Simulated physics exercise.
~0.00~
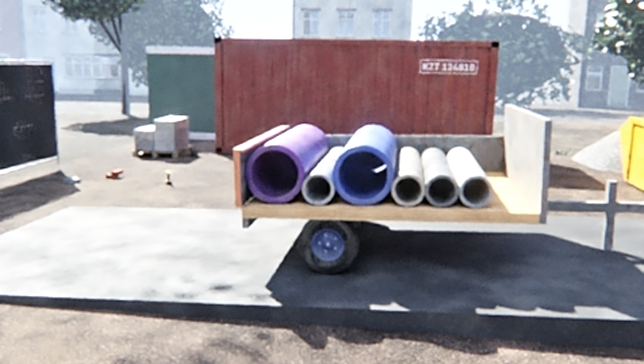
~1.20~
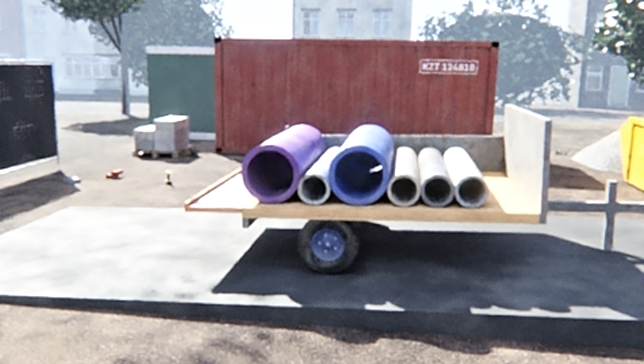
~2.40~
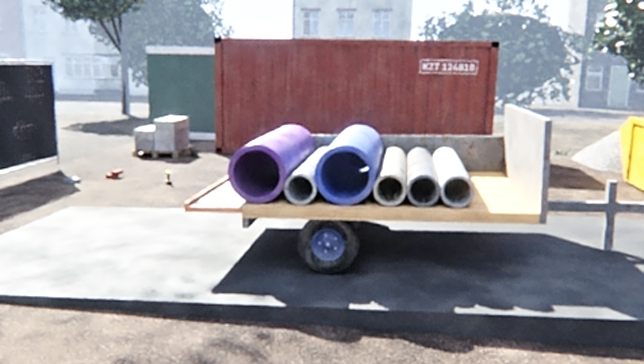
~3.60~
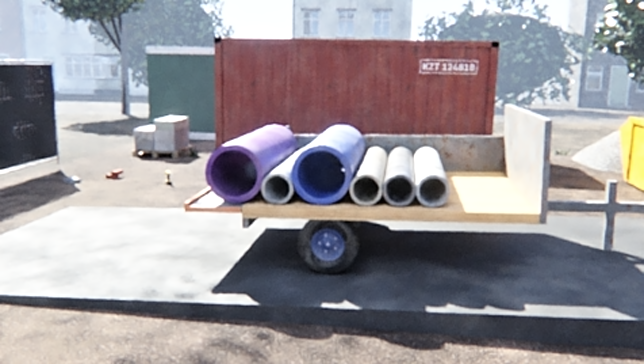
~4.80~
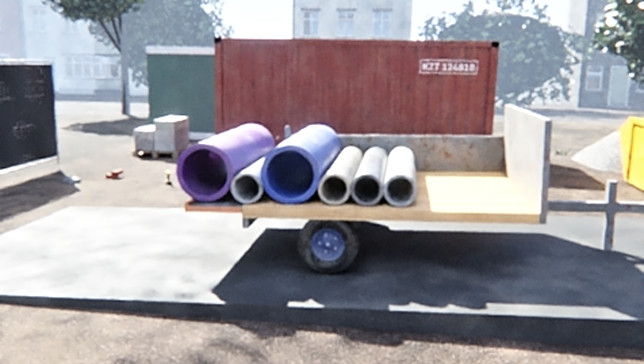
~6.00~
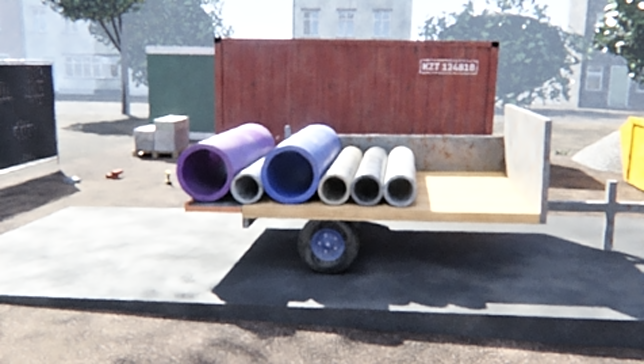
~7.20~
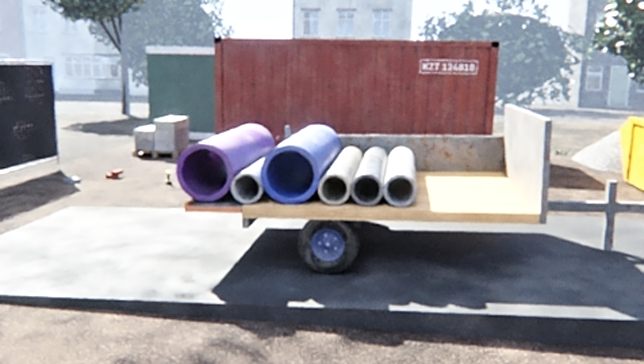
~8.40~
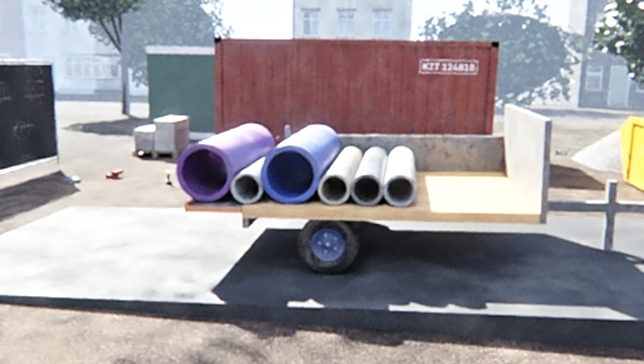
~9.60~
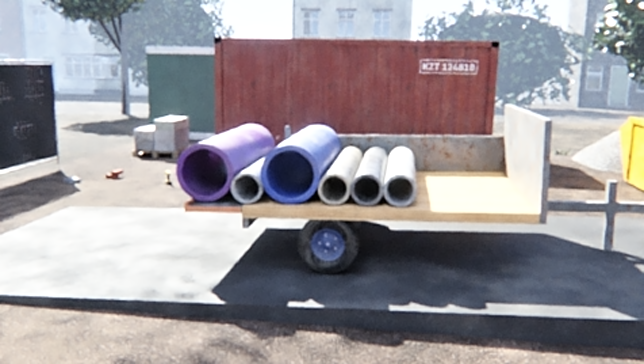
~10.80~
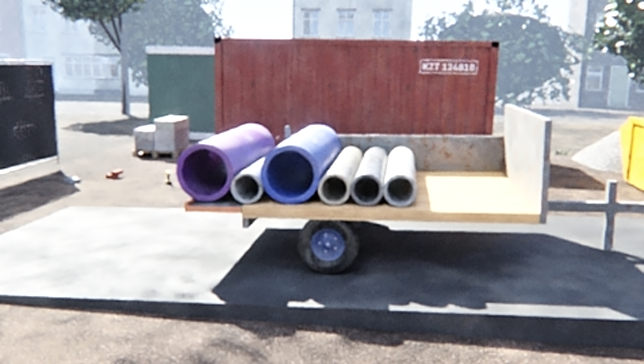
Purple, blue and grey pipes rolling left across a trailer bed after its tailgate drops, the purple one stopping on the gate.
